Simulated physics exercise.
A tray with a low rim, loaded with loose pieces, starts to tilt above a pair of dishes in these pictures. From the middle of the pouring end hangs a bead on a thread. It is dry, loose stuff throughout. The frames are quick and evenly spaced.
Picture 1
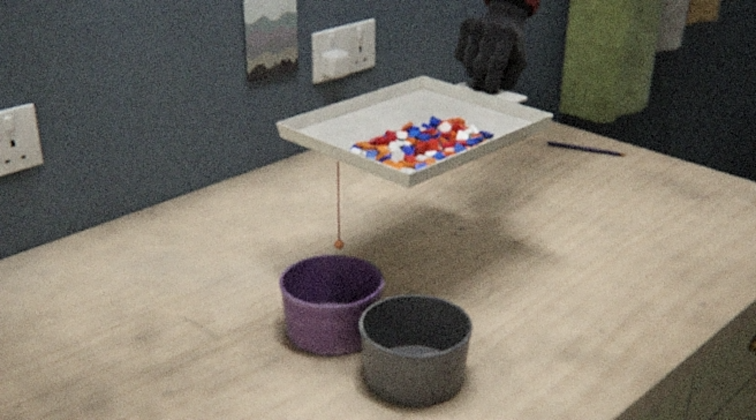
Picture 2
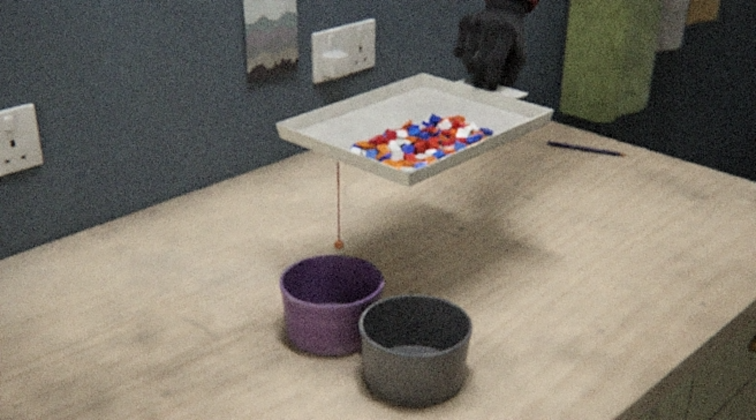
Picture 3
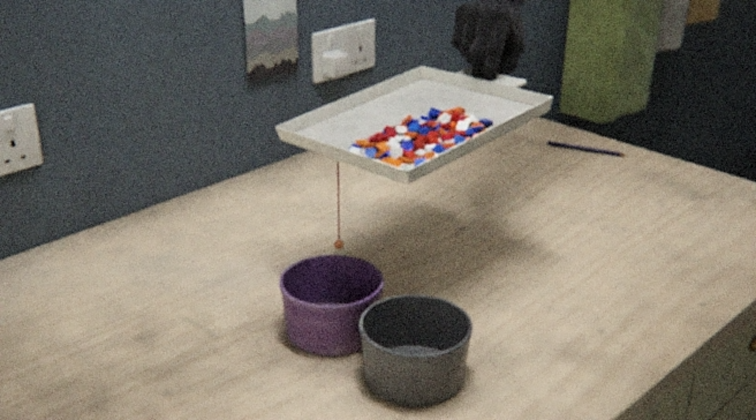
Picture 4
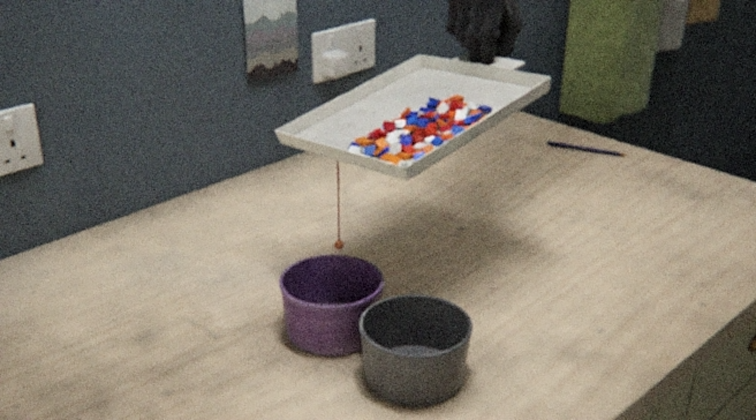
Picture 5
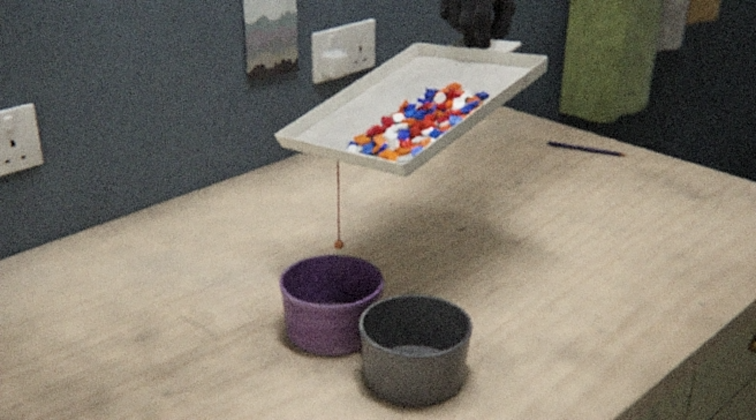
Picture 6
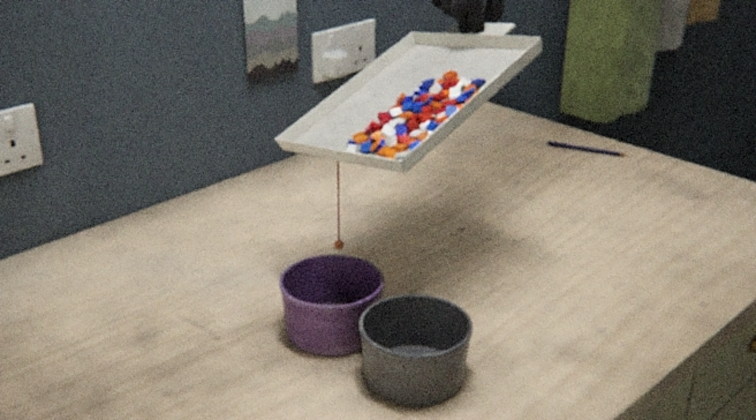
Black-gloved hand raising the far end of a pale tray of colourful loose pieces, tilting it above purple and grey dishes.
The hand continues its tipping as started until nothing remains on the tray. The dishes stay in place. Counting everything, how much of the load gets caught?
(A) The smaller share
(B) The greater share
(A) The smaller share.
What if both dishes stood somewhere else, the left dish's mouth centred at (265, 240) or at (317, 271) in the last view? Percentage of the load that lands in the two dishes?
Close to 70 in a hundred, then close to 30 in a hundred.
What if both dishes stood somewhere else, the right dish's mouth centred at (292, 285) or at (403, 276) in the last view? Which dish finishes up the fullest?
The one at right the first time, the one at left the second.
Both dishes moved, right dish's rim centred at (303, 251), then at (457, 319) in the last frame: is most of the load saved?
Well, the bulk the first time and the minor share the second time.
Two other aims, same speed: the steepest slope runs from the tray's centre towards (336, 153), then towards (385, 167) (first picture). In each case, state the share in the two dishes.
50 %, give or take, and then 50 %.
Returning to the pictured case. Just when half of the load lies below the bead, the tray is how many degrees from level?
The angle is roughly 115° at that point.
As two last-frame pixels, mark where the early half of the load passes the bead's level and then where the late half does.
The opening half passes (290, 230), the closing half (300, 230).
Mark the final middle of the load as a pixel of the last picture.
The centre comes to rest close to (280, 289).
Soon, tray tipped steeply; nearly all on the tray; a stray few in the air.
A while on, tray tipped past a quarter turn; about half on the tray; a small part in the left dish; about a quarter outside both; a small part in the air.
Towards the end, tray tipped past a quarter turn; a small part in the left dish; most outside both.
Finally, tray tipped past a quarter turn; none in the right dish; a small part in the left dish; most outside both.
